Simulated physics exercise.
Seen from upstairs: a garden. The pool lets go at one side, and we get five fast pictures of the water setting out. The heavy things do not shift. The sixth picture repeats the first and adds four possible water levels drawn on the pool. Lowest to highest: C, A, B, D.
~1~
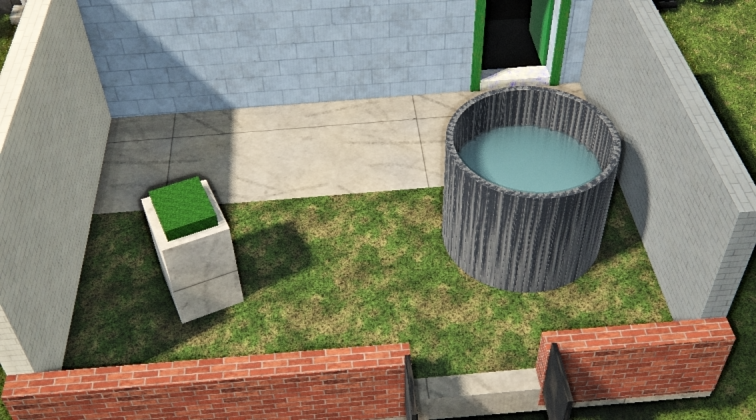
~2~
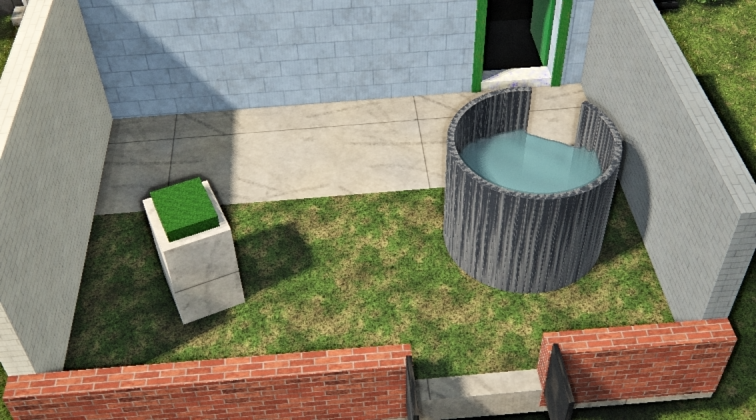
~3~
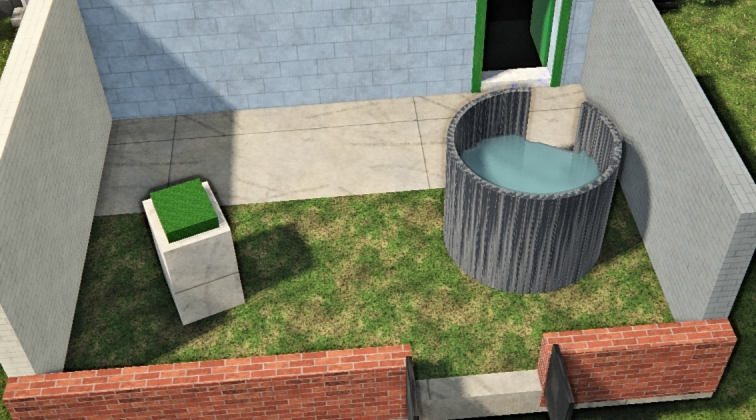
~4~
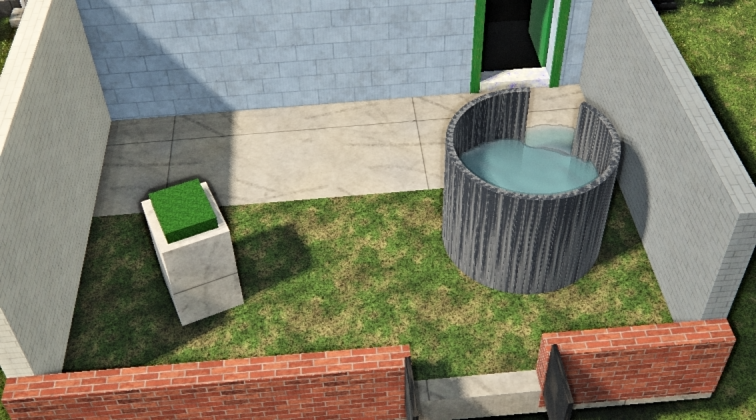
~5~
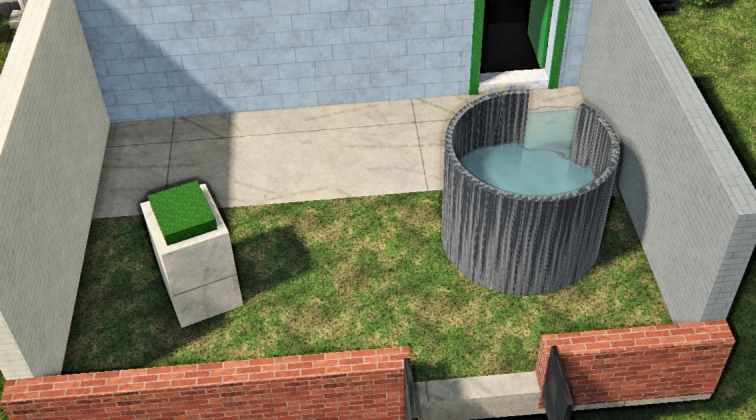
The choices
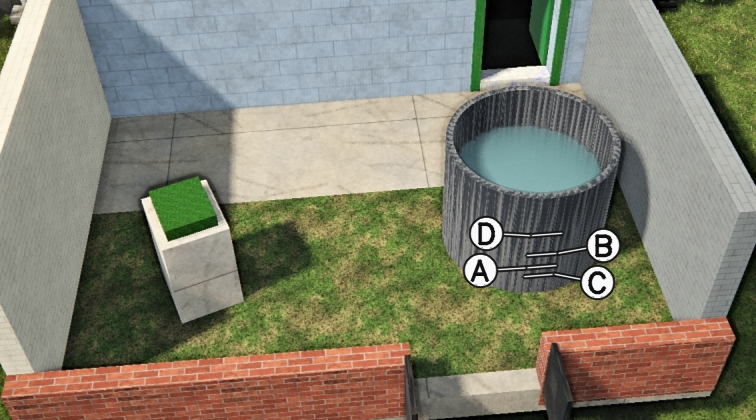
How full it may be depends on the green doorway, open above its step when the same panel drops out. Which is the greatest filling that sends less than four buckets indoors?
Take A.
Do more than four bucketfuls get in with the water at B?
Yes, it does.
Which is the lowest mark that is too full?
Here it is mark B.
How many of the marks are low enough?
Two.
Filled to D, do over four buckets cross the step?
Yes.
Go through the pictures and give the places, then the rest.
The first frame shows water in the pool at rest, its middle at (528, 173); foot of the green doorway at (514, 87); open gate at (476, 334).
In the second frame, water covers 1 % of the ground, its front hidden from here.
In the third frame, water covers 2 % of the ground, its front hidden from here.
In the fourth frame, water covers 5 % of the ground, its front hidden from here.
In the fifth frame, water covers 8 % of the ground, its front hidden from here.
In white, A at (540, 266); B at (542, 254); C at (539, 275); D at (545, 234); from the bottom up C, A, B, D.
With A, a bucket or two gets in.
With B, about 8 bucketfuls get in.
With C, nothing gets over.
With D, dozens of bucketfuls pour in.
